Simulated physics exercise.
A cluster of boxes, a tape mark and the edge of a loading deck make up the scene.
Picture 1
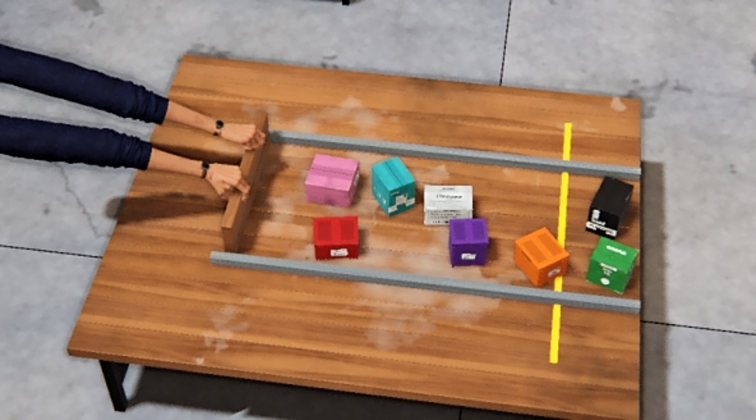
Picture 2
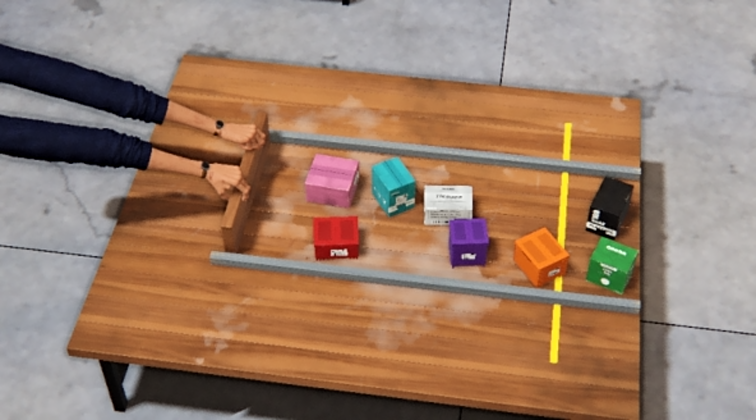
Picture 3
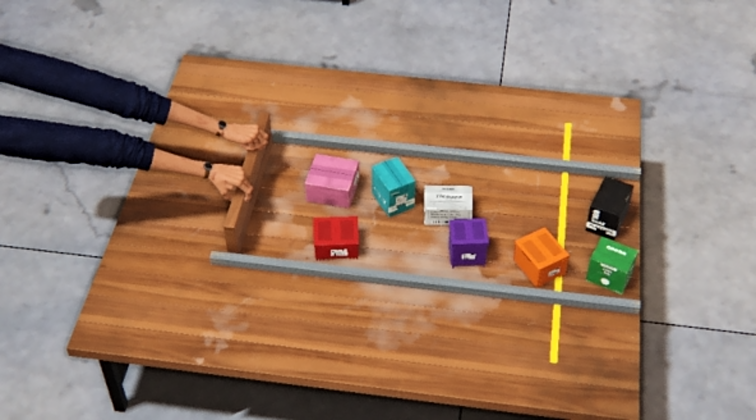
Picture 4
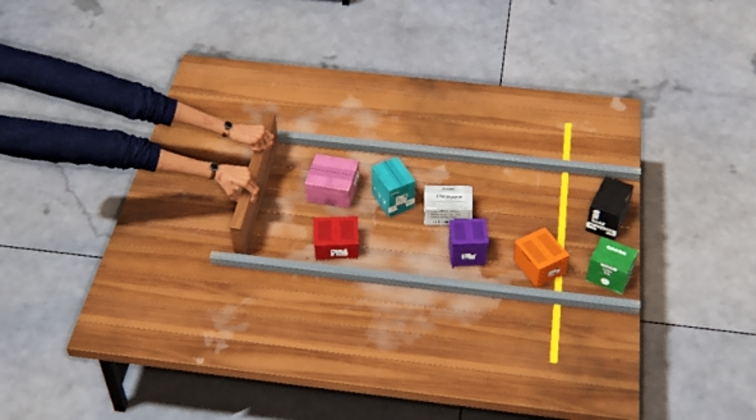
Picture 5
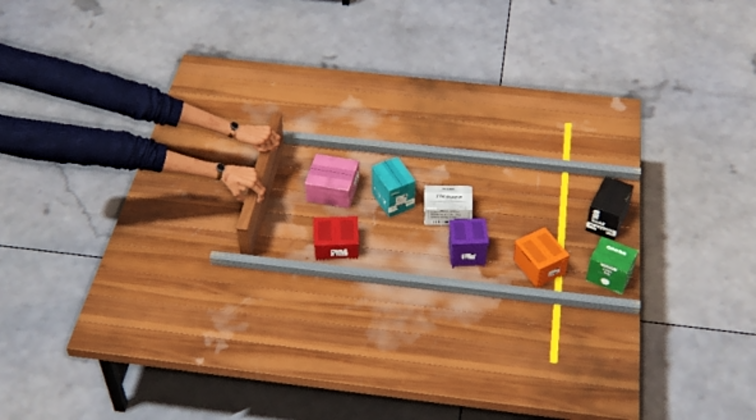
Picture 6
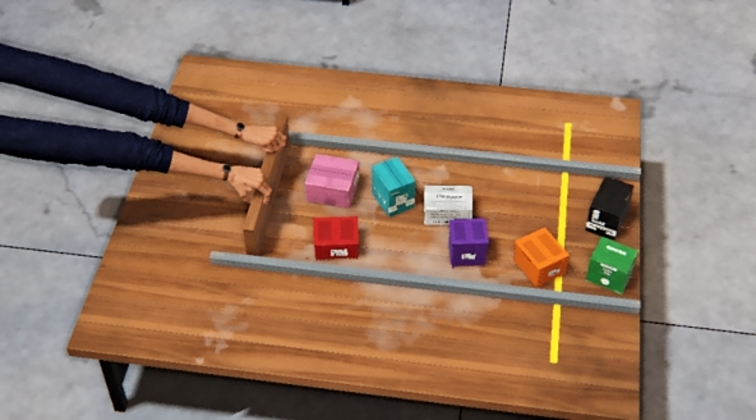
Two dark-sleeved arms reach in from the left over a wooden table on a grey concrete floor, seen from above at an angle. Between two grey rails sit pink, red, turquoise, white and purple boxes, with an orange one at a yellow tape line and black and green ones beyond it, near the right edge. The hands slide an upright wooden plank slightly rightward, while the boxes and camera stay still.
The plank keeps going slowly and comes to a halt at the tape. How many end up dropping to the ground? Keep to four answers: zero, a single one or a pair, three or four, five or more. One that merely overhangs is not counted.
The answer is three or four.
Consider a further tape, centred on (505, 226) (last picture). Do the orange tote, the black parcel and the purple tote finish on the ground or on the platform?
Looking at each in turn, the orange tote is still there, the black parcel is gone, and the purple tote is still there.
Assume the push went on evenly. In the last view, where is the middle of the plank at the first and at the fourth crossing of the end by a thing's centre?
At (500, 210) for the first, at (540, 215) for the fourth.
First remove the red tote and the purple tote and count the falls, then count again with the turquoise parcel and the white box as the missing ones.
2, then 2.
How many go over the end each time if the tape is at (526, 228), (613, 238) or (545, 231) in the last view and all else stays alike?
Going through each try, you'd get 2, 6 and 4.
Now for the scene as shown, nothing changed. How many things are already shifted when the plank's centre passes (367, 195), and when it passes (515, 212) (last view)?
Moved so far: 4, later 8.
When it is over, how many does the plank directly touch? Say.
2.
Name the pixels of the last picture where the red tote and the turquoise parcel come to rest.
Taking them in turn, first comes (582, 269), then (626, 217).
Early on, none off yet; green box at rest near (612, 266); black parcel at rest near (610, 208); orange tote at rest near (541, 258).
Finally, the number that fall off is three or four; lost, white box, orange tote, black parcel and green box.
